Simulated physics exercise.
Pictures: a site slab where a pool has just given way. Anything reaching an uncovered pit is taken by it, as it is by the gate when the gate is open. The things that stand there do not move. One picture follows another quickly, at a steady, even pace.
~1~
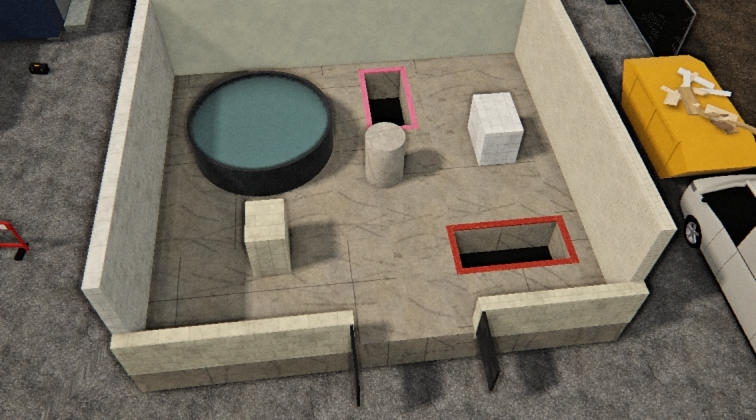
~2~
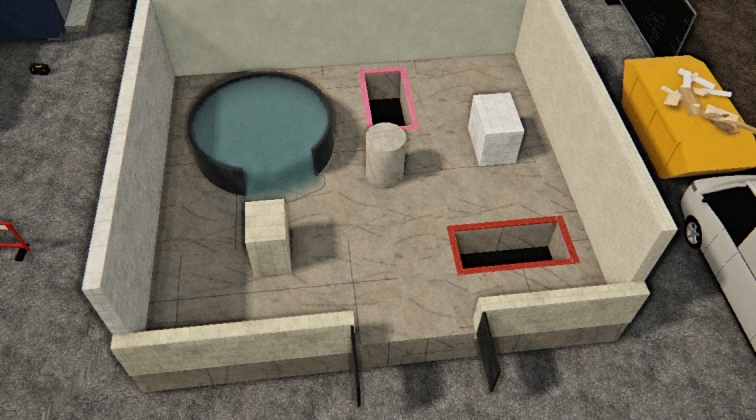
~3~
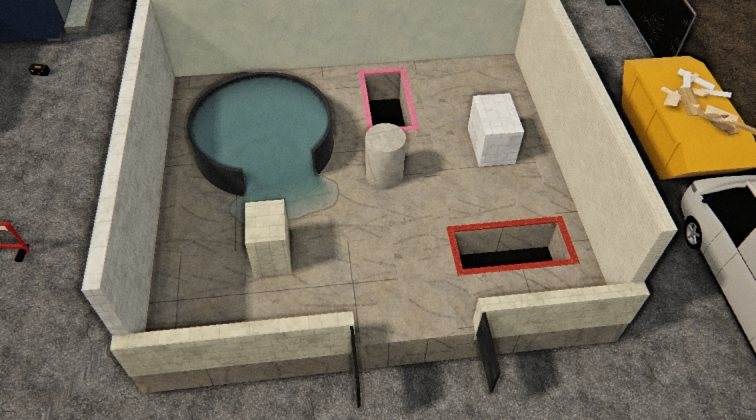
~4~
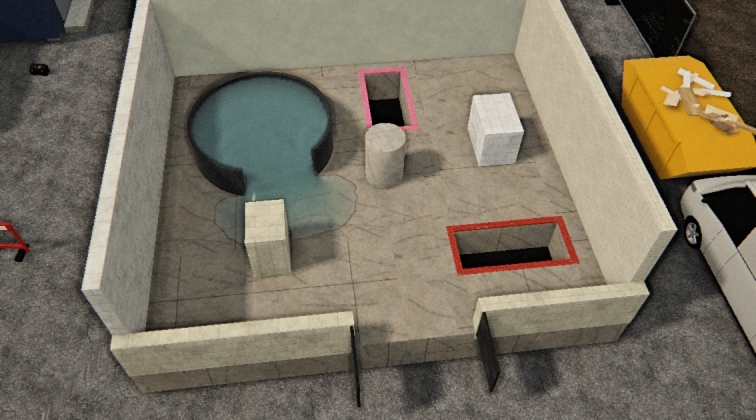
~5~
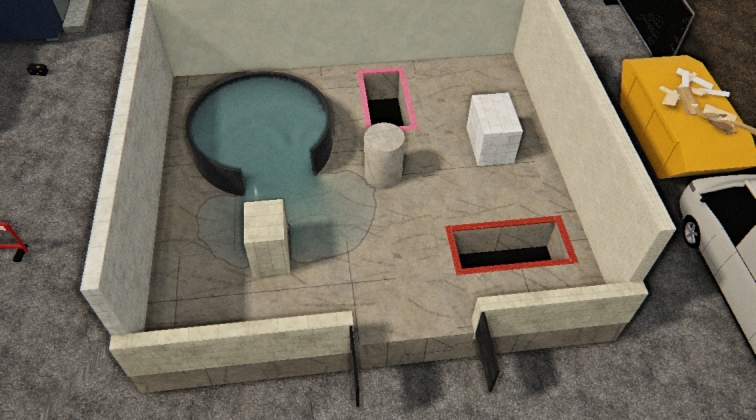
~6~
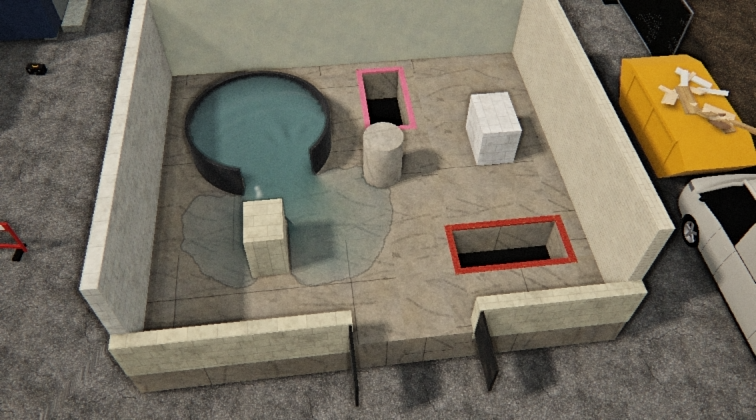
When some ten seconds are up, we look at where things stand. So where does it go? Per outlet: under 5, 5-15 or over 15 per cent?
Gate: Upwards of fifteen per cent; red pit: Upwards of fifteen per cent; pink pit: Short of a twentieth.
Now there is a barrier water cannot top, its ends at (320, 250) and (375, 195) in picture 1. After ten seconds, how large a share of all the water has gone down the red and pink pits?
Red 6 %, pink 14 %.
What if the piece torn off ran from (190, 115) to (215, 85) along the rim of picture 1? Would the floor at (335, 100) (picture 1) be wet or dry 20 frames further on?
At that place: Awash.
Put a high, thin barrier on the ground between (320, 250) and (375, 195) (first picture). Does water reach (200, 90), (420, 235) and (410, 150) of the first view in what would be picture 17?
Okay, the first comes out left untouched, the next left untouched, and the last left untouched.
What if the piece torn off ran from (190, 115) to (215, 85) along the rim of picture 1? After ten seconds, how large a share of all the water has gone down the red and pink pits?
Red 2 %, pink 30 %.
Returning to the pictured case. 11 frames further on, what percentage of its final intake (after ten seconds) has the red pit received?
Working it through, I arrive at 5 %.
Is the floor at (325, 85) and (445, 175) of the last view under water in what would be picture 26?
As listed: Not flooded, not flooded.
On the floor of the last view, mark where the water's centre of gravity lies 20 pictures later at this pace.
My pick is pixel (282, 196).
A moment on, water covers 30 % of the floor; the gate 0 %, the red pit 0 %, the pink pit 0 %.
Next, water covers 40 % of the floor; the gate 4 %, the red pit 1 %, the pink pit 0 %.
Then, water covers 50 % of the floor; the gate 11 %, the red pit 5 %, the pink pit 0 %.
Later, water covers 65 % of the floor; the gate 20 %, the red pit 11 %, the pink pit 0 %.
In the end, water covers 80 % of the floor; the gate 25 %, the red pit 19 %, the pink pit 0 %.
